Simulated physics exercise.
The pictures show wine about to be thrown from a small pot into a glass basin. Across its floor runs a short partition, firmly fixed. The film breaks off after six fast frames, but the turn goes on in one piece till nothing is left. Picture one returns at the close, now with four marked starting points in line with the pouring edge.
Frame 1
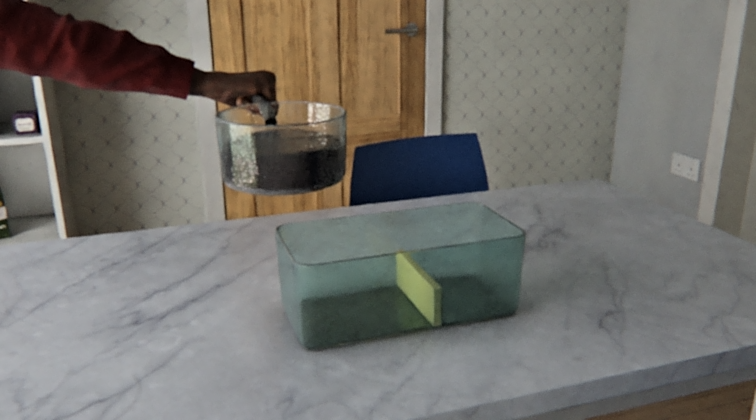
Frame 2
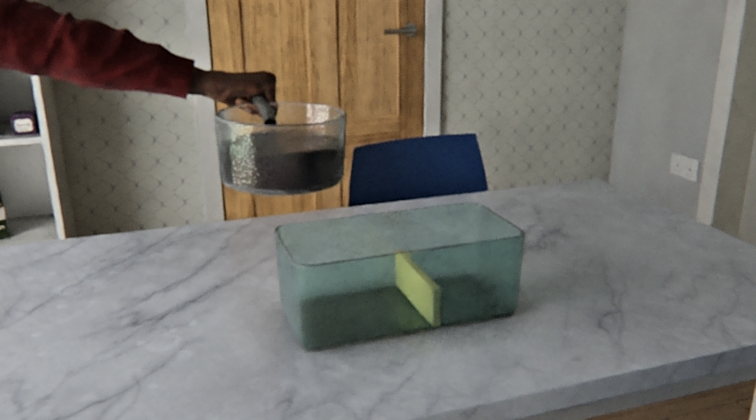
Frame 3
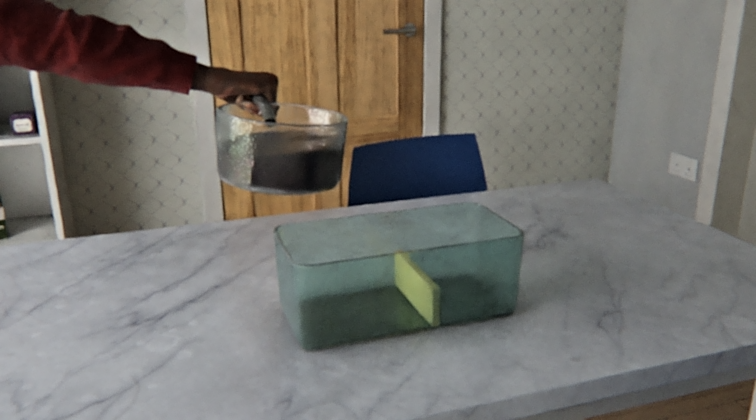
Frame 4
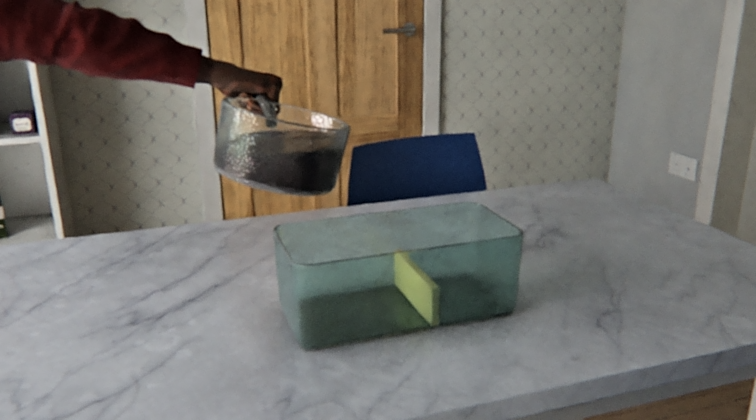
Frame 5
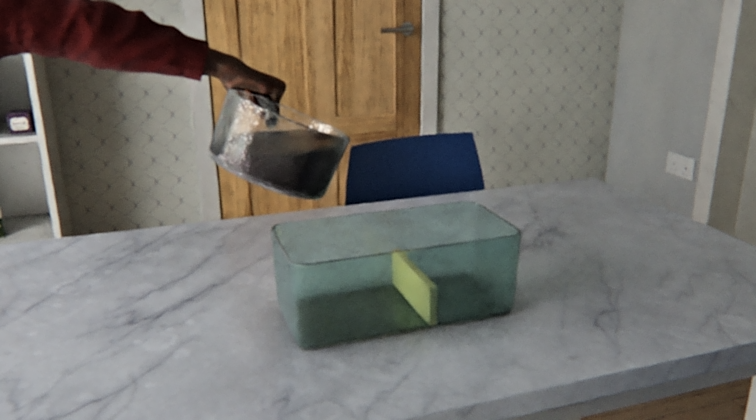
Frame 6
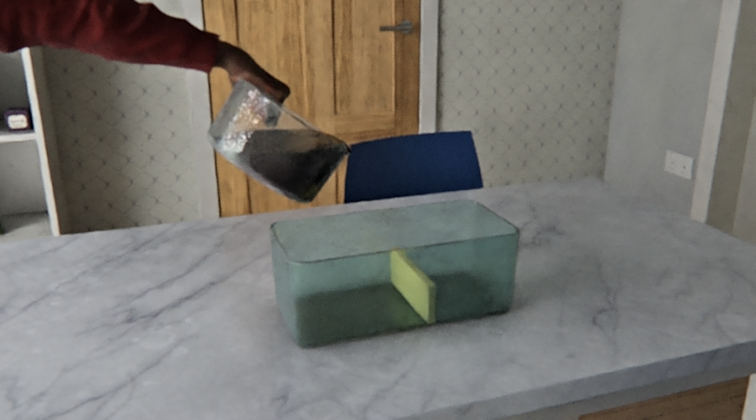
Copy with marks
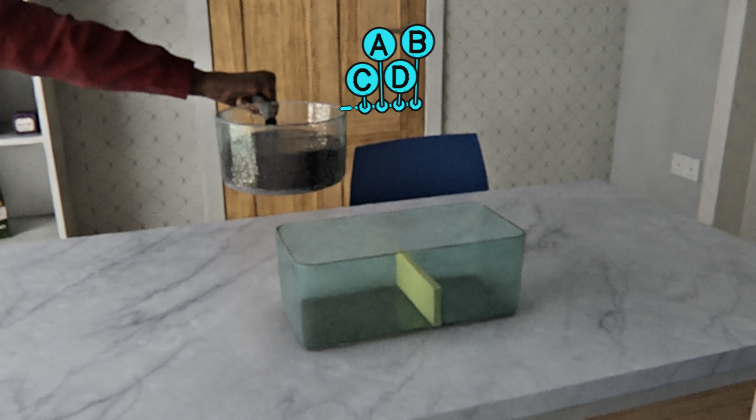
A clear pot of dark liquid, held by a hand in a red sleeve, starts upright and tilts steadily rightward above a greenish glass basin with a short yellow-green partition, until the liquid is at its lowered lip.
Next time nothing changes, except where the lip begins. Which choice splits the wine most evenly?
Go for A.
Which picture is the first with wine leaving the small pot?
Picture 6.
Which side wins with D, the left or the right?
The right side.
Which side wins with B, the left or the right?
The right one.
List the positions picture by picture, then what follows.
The first frame shows upright, lip at (341, 108); basin from (299, 348) to (516, 310); top of the wall at (417, 267); nothing has left yet.
The second frame shows upright, lip at (341, 110); nothing has left yet.
The third frame shows tipped about 7°, lip at (343, 115); nothing has left yet.
The fourth frame shows tipped about 14°, lip at (345, 123); nothing has left yet.
The fifth frame shows tipped about 25°, lip at (345, 135); nothing has left yet.
The sixth frame shows tipped about 37°, lip at (344, 147); wine is over the lip, down to (344, 147).
In cyan, A at (382, 105); B at (415, 103); C at (364, 107); D at (398, 104).
If A is chosen, about 49 % ends left of the wall and 50 % right of it.
If B is chosen, about 11 % ends left of the wall and 88 % right of it.
If C is chosen, about 76 % ends left of the wall and 23 % right of it.
If D is chosen, about 28 % ends left of the wall and 71 % right of it.
